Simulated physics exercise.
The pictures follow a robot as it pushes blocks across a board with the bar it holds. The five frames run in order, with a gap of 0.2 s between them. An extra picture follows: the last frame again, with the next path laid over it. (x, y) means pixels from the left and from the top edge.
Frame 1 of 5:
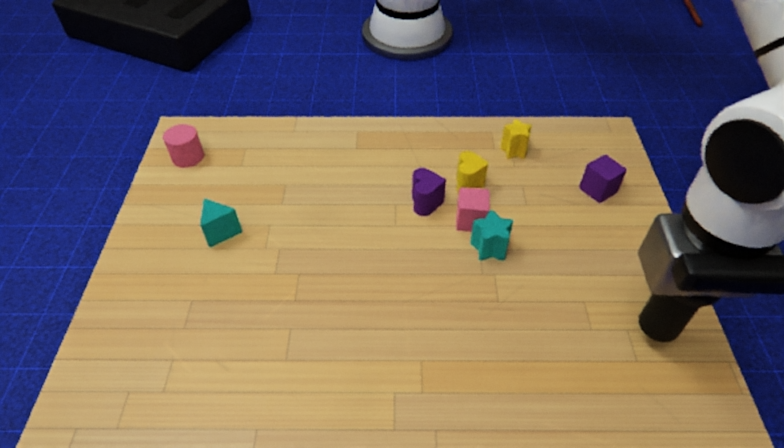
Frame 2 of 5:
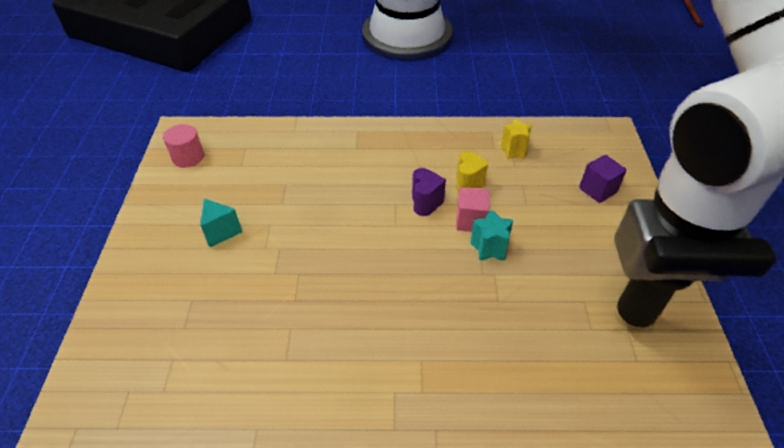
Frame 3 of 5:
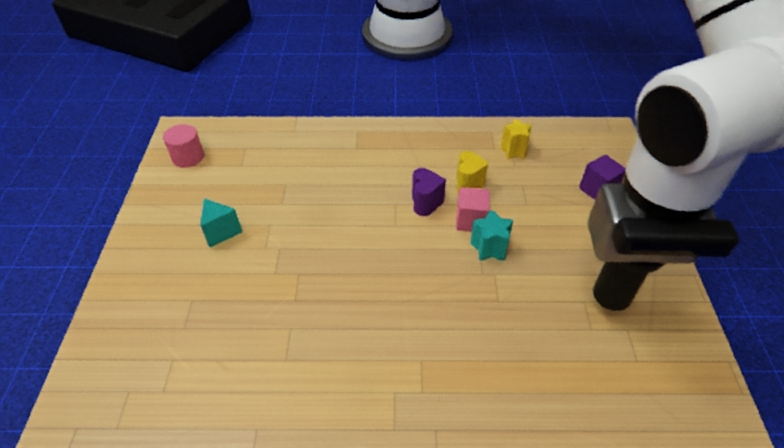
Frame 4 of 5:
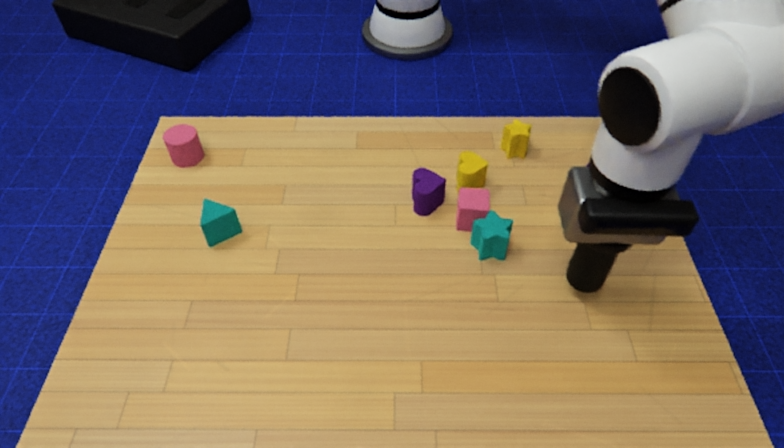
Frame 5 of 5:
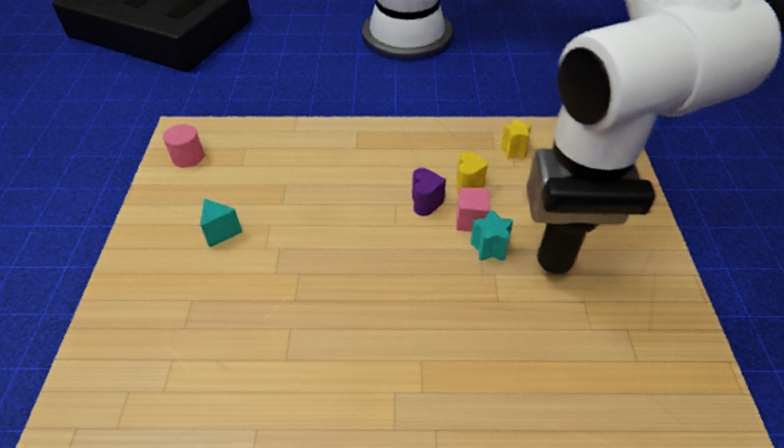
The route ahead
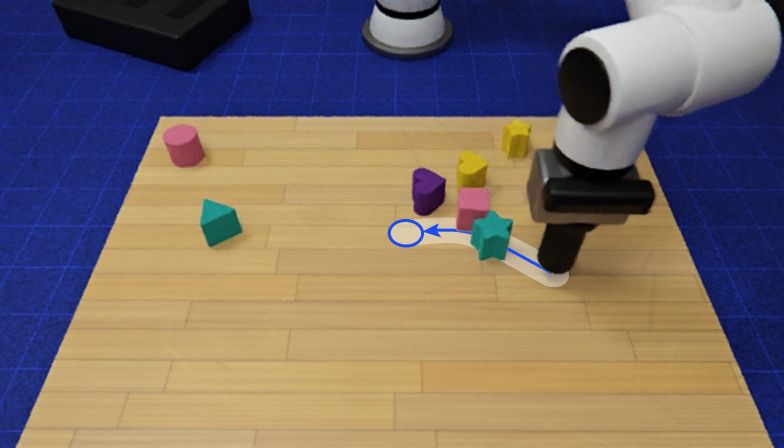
We see small coloured blocks scattered on a wooden table as a white robot arm with a black tip moves steadily left and slightly away across the right side, nearing the turquoise star while the blocks stay still.
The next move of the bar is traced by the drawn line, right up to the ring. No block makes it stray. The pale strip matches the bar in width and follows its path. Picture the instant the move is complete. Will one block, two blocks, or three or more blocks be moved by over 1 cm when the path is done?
It should be three or more, as far as I can tell.
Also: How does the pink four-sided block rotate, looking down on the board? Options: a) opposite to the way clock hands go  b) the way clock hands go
It's b.
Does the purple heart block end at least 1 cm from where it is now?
Yes - that is the case.
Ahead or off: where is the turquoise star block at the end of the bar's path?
It rides in front to the end.
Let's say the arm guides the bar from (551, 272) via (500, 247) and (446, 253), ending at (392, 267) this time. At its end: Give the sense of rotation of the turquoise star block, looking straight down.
From overhead, the rotation is clockwise.
The drawn path runs from (551, 272) over (504, 247) and (456, 230) to (406, 233).
On the path given first. One third of the way, bar at (507, 235); pink four-sided block at (462, 192), turned 25° clockwise; turquoise star block at (477, 218).
Two thirds of the way, bar at (457, 219); purple heart block at (404, 161), turned 20° clockwise; pink four-sided block at (426, 177), turned 70° clockwise; turquoise star block at (427, 203).
At the end, bar at (406, 221); purple heart block at (403, 159), turned 15° clockwise; yellow heart block not moved; pink four-sided block at (424, 176), turned 75° clockwise; turquoise star block at (376, 203).
